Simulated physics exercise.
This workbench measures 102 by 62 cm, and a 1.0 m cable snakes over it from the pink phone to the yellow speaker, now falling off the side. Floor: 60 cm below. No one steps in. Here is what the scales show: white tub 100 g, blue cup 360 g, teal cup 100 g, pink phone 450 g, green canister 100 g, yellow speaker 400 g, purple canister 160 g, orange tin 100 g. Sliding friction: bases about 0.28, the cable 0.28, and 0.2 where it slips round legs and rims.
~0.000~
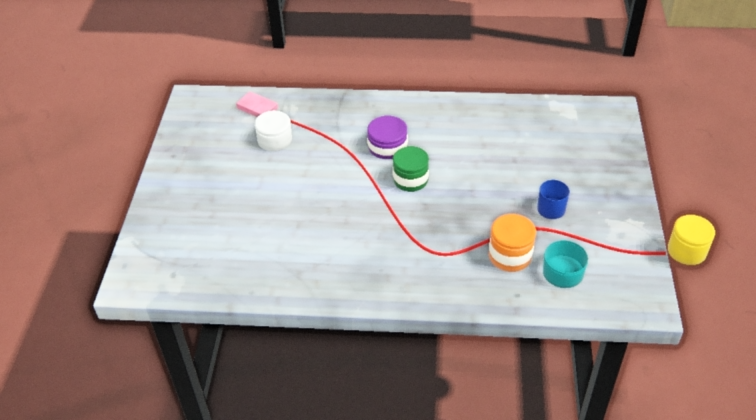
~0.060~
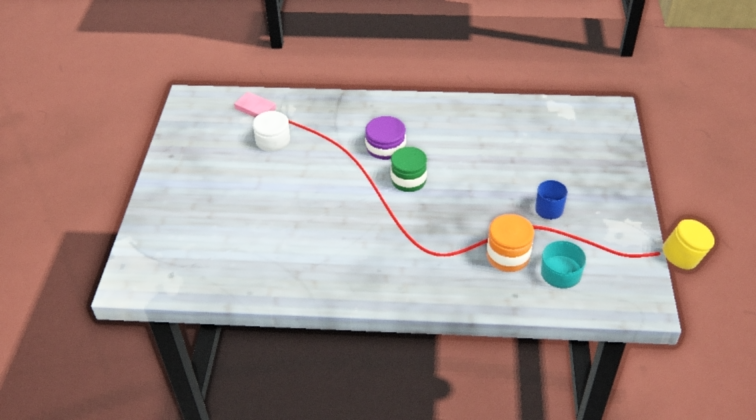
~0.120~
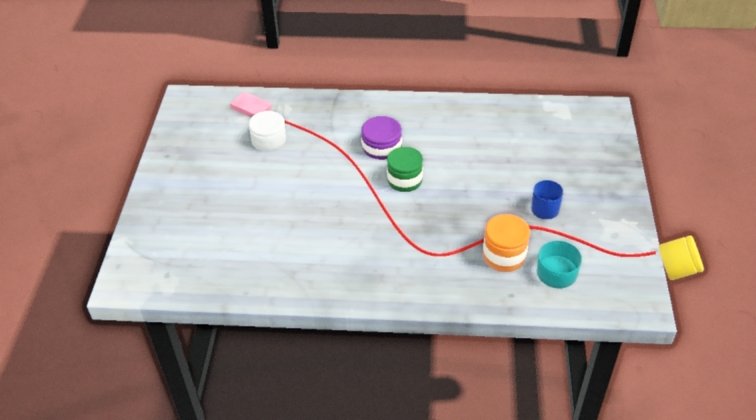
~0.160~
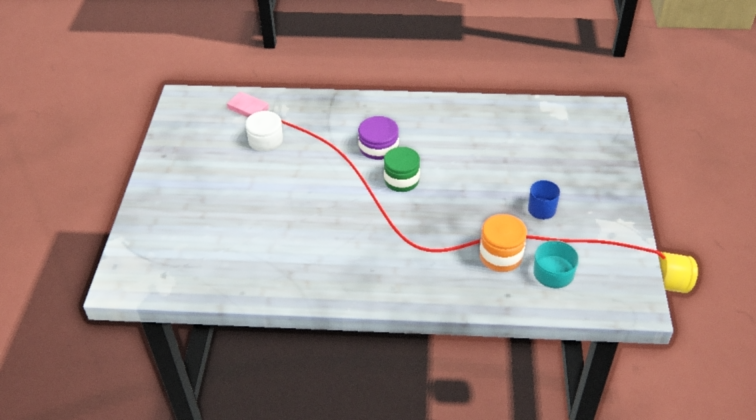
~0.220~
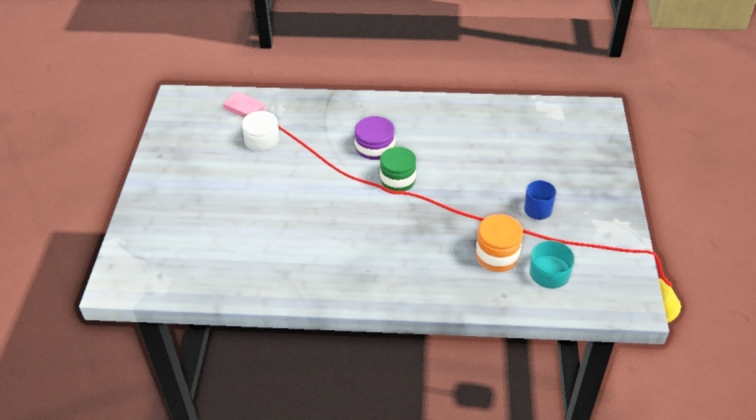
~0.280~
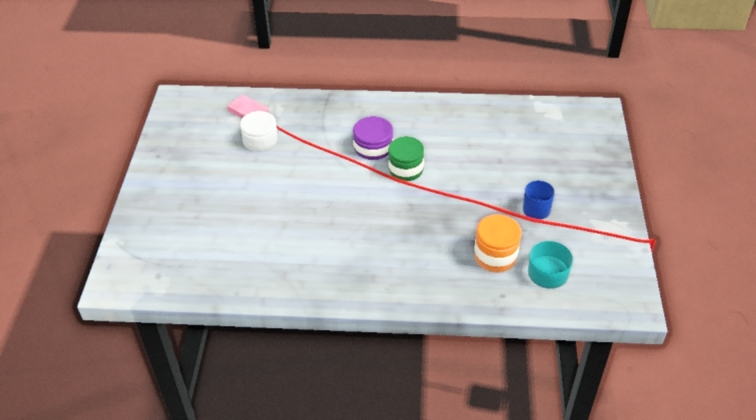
The clip opens on a marbled table holding colourful tubs and cups, with a loose red cable curving across it towards a yellow cylinder at the right edge. The cylinder tips and drops over the side, pulling the cable nearly straight, and the green canister shifts slightly up and right.
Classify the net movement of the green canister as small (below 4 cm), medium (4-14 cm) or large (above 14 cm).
Large.
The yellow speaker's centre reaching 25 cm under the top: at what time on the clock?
The clock reads 0.42 s at that moment.
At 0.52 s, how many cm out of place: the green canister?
I'd put the green canister at some 25 cm.
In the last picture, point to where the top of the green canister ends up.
It comes to rest at about (471, 80).
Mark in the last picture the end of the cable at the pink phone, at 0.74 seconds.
It sits close to (369, 162) in the last view.
After 0.5 s, the cable's tail end at (315, 141); green canister 24 cm off its start, pink phone 15 cm off its start, yellow speaker over the edge.
After 0.7 s, the cable's tail end at (369, 162); green canister 29 cm off its start, pink phone 28 cm off its start, yellow speaker over the edge.
After 1.0 s, the cable's tail end at (426, 188); green canister 29 cm off its start at (471, 80), pink phone 42 cm off its start at (408, 176), yellow speaker over the edge.
After 1.2 s, the cable's tail end at (439, 193); green canister 29 cm off its start, pink phone 45 cm off its start, yellow speaker over the edge.
After 2.4 s, the cable's tail end at (439, 193); green canister 29 cm off its start at (471, 80), pink phone 45 cm off its start at (420, 181), yellow speaker over the edge, purple canister 5 cm off its start at (396, 130).
